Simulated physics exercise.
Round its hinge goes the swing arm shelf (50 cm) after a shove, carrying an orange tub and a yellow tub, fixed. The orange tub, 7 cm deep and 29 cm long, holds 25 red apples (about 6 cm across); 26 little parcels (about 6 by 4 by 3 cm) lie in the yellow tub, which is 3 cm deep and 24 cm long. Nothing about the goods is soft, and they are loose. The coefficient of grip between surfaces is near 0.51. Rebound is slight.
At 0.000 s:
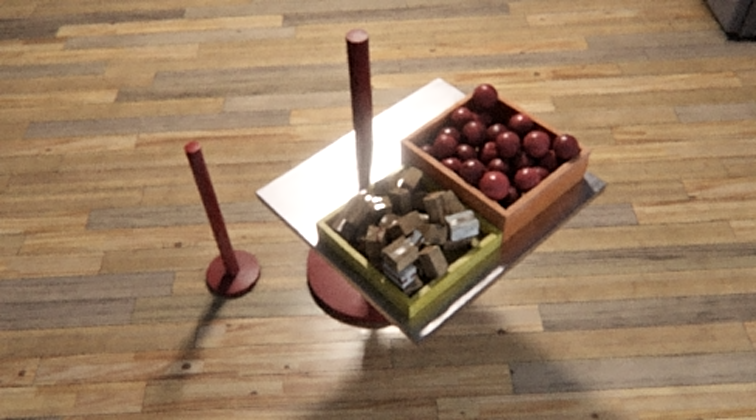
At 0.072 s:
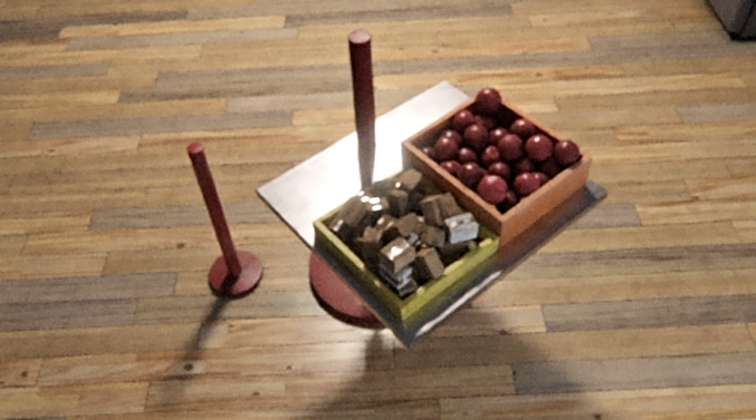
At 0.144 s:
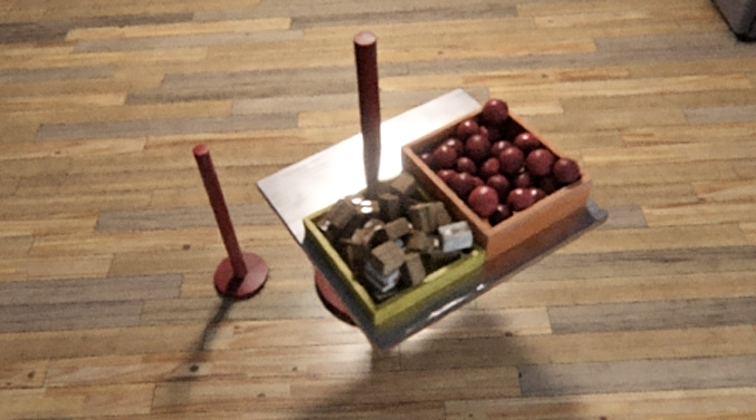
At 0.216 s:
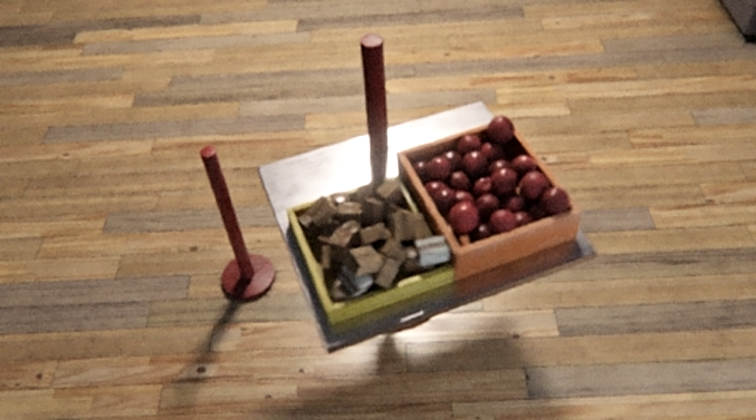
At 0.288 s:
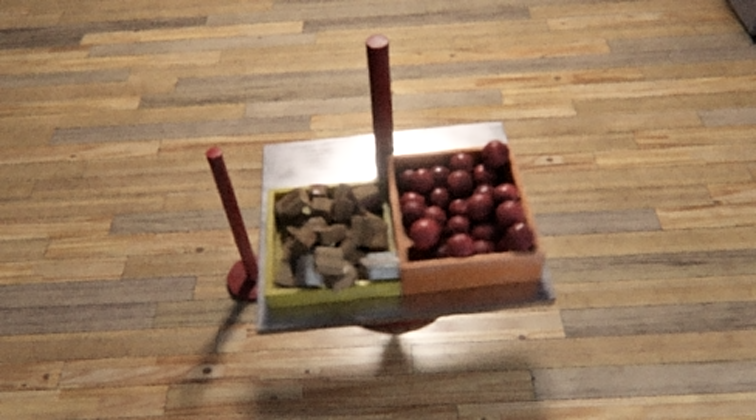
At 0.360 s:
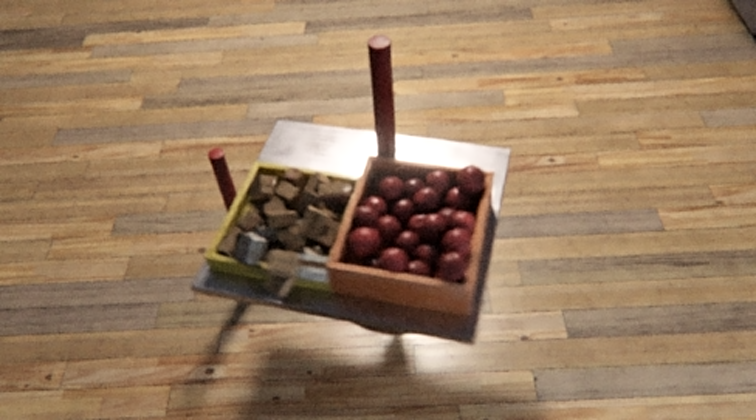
Shelf swinging leftward round a red post, carrying tubs of red apples and small parcels, parcels then slipping over the yellow rim.
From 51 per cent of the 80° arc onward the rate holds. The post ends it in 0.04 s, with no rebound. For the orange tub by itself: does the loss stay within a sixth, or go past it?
It stays within a sixth.
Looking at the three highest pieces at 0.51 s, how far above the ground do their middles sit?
Height, averaged: Around 64 cm.
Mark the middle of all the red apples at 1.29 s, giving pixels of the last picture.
Centre approx. at (343, 234).
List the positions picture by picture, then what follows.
In the first frame (each is followed by its nearest rim corner in this view), orange tub (its farthest corner), (486, 88); yellow tub, (412, 300); turned through 0°; none out.
Orange tub, (490, 92); yellow tub, (405, 303); turned through 2°, in the second frame.
Orange tub, (499, 103); yellow tub, (378, 308); turned through 9°, in the third frame.
Orange tub, (508, 122); yellow tub, (333, 308); turned through 20°, in the fourth frame.
Orange tub, (509, 147); yellow tub, (271, 293); turned through 36°, in the fifth frame.
Orange tub, (490, 176); yellow tub, (212, 256); turned through 55°; 2 out, the lowest parcel at (282, 280), in the sixth frame.
After 0.43 s, end of the swing.
After 0.51 s, orange tub 25 in, 0 out and yellow tub 20 in, 6 out.
After 0.63 s, orange tub 24 in, 1 out and yellow tub 20 in, 6 out.
After 0.85 s, orange tub 24 in, 1 out and yellow tub 19 in, 7 out.
Final count (at 1.29 s), orange tub 24 in, 1 out and yellow tub 19 in, 7 out. Asked share, 1 of 25, 4 per cent.
